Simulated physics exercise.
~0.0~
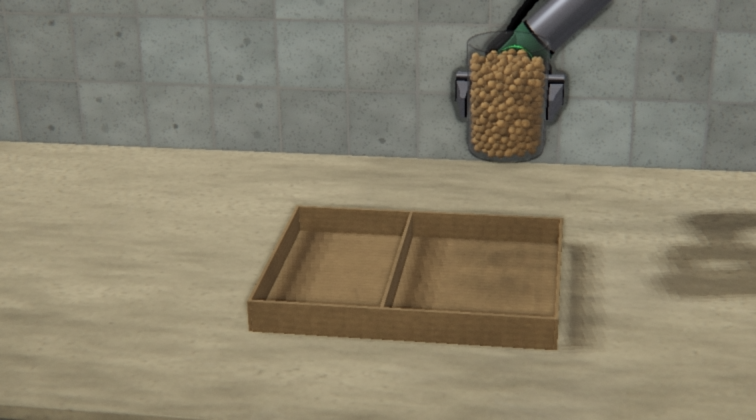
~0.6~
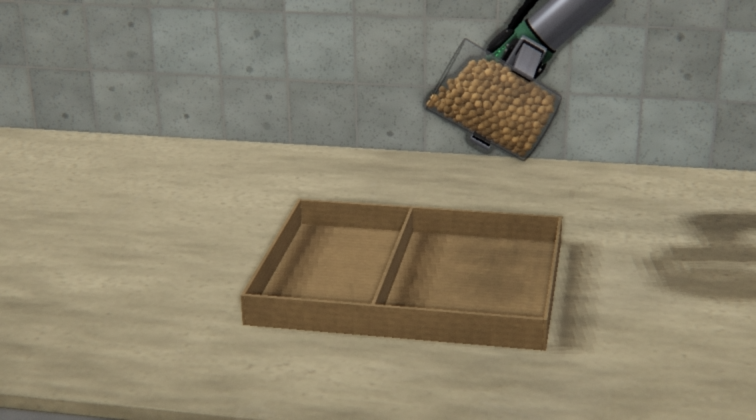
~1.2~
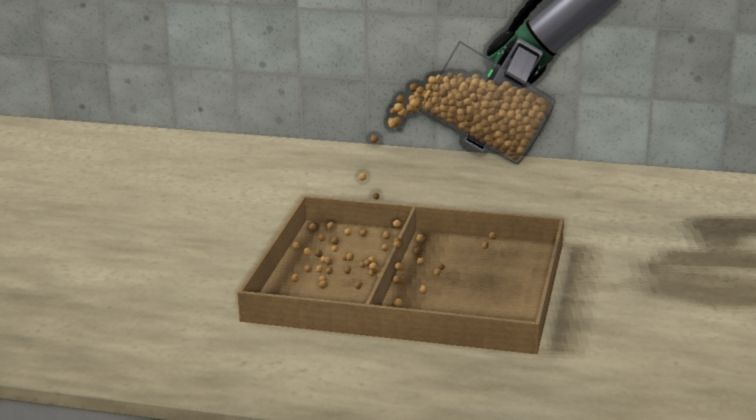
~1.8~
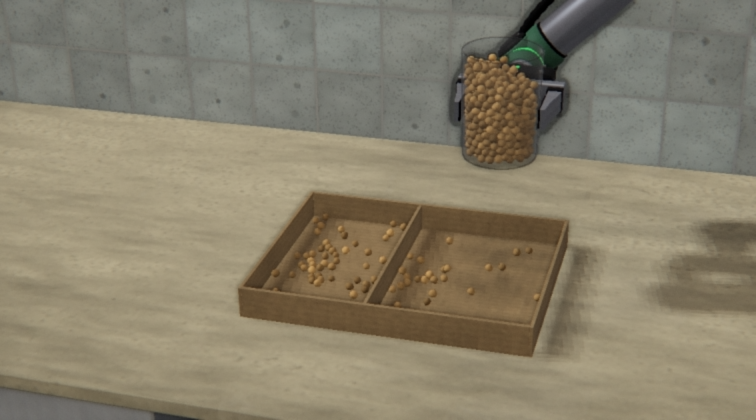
A robot gripper tips a beaker, spills some chickpeas into a divided tray, and rights it.
